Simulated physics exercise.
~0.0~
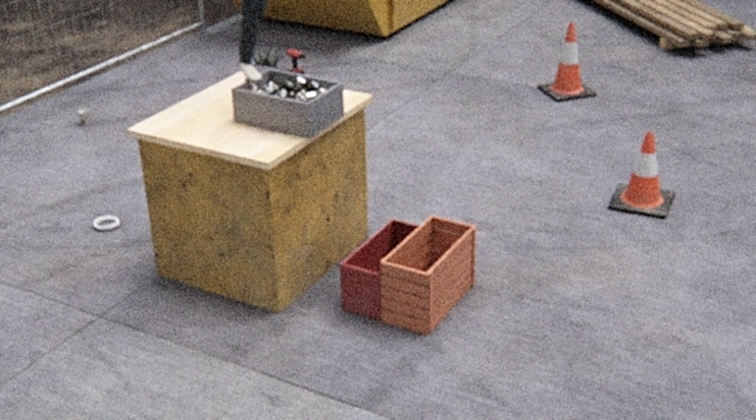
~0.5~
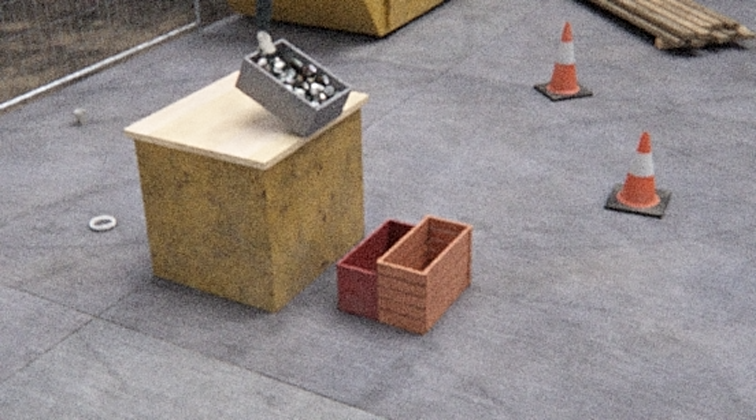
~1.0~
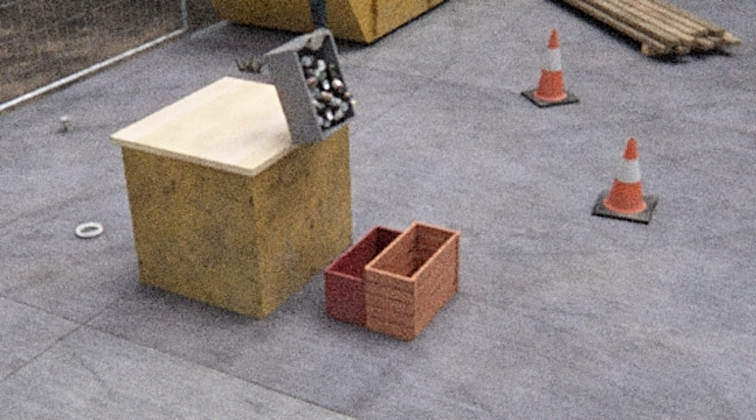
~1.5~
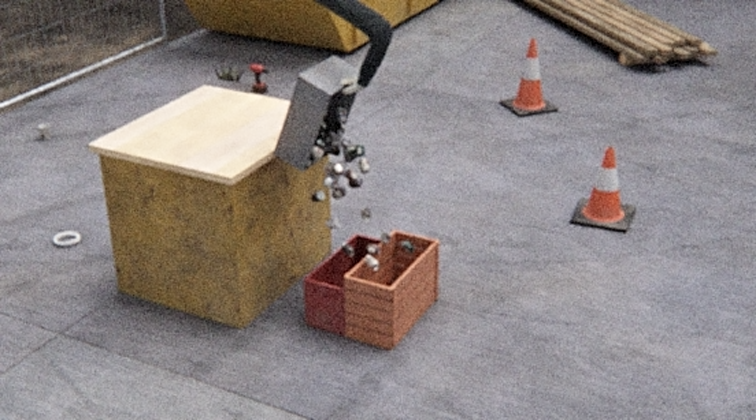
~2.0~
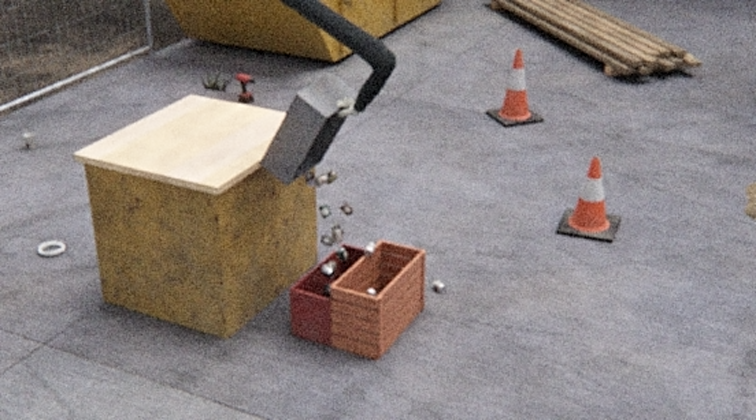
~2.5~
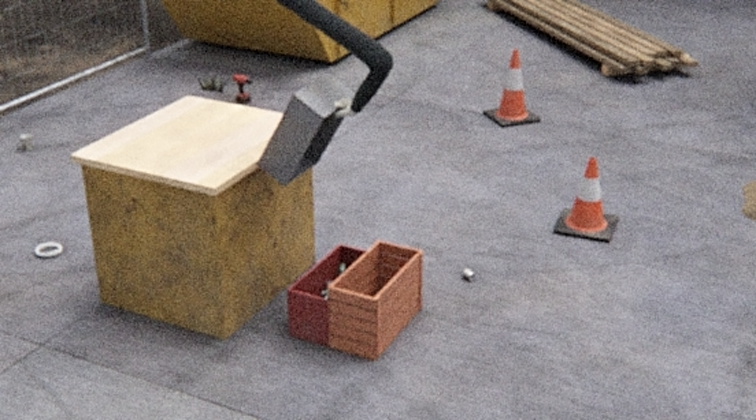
A dark arm tips a grey box, spilling small cans into red and orange containers.
